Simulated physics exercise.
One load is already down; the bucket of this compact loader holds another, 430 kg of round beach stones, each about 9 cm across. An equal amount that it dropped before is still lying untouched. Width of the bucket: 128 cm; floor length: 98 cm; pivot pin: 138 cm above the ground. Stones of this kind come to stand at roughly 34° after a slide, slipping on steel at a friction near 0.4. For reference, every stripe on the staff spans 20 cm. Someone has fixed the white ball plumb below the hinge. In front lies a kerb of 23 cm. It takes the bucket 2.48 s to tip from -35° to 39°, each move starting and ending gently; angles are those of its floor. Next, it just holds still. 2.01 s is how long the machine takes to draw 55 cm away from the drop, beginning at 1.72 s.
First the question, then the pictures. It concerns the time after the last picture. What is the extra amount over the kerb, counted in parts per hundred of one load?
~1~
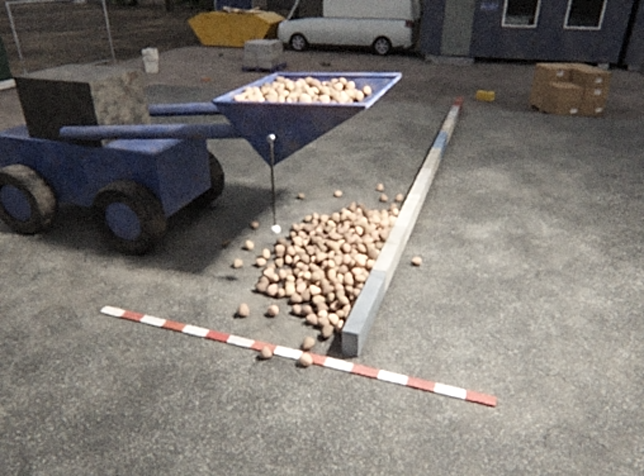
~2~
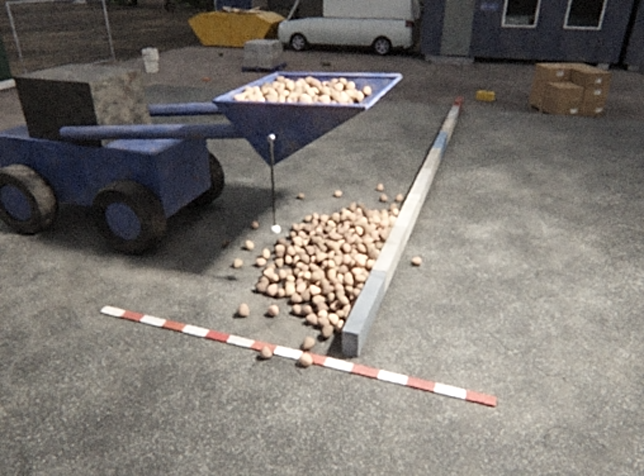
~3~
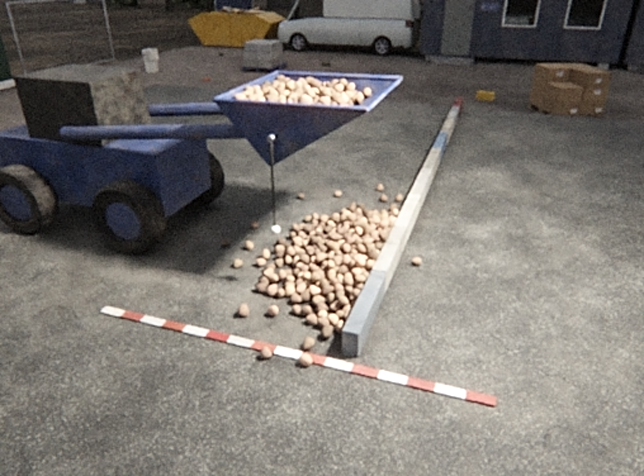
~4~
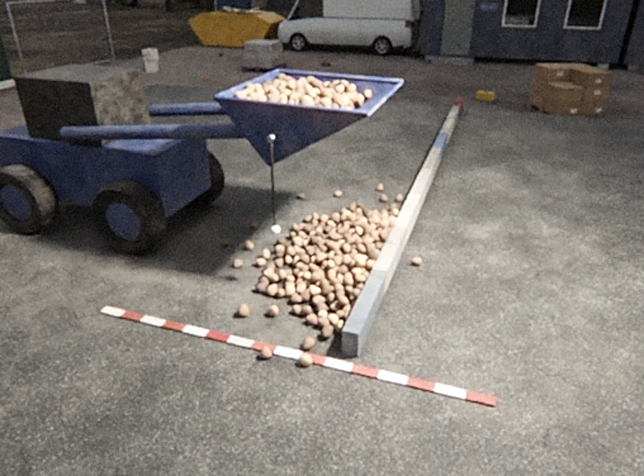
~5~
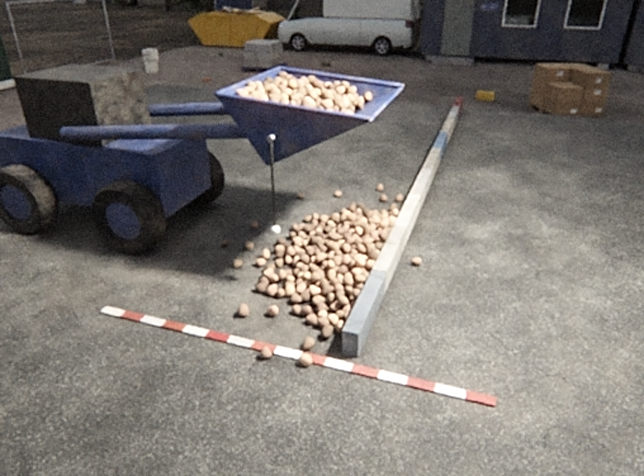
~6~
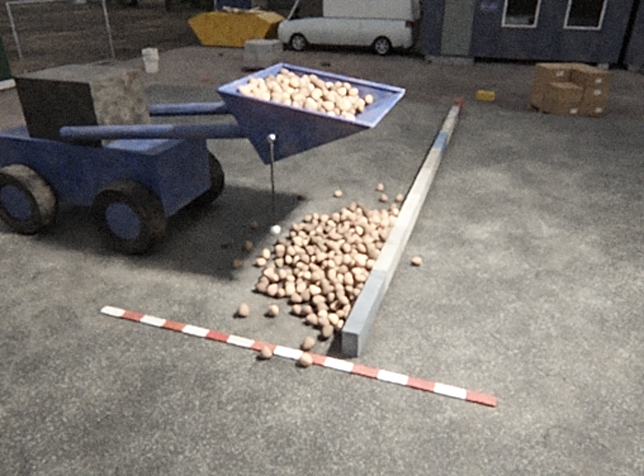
Close to 43 parts in a hundred.
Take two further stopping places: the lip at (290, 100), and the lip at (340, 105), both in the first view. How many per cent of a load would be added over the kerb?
The first would add some 0 per cent and the second some 25 per cent.
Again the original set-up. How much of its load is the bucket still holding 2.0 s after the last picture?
Around 5 per cent of the load is still inside.
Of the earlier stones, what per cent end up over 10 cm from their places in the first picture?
Close to 5 in a hundred of them.
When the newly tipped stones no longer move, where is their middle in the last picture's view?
Around (386, 250).
Then, 1.3 s after the last picture the floor is at 27°; in per cent of one load, 92 in the bucket, 107 on this side of the kerb; the foremost stones are at (390, 217).
Then, 2.0 s after the last picture the floor is at 39°; in per cent of one load, 3 in the bucket, 162 on this side of the kerb, 35 over the kerb; the foremost stones are at (491, 272).
Then, 3.6 s after the last picture the floor is at 39°; in per cent of one load, 0 in the bucket, 157 on this side of the kerb, 43 over the kerb; the foremost stones are at (547, 284).
Then, 6.4 s after the last picture the floor is at 39°; in per cent of one load, 0 in the bucket, 157 on this side of the kerb, 43 over the kerb; the foremost stones are at (547, 284). Net gain over the kerb, 43.
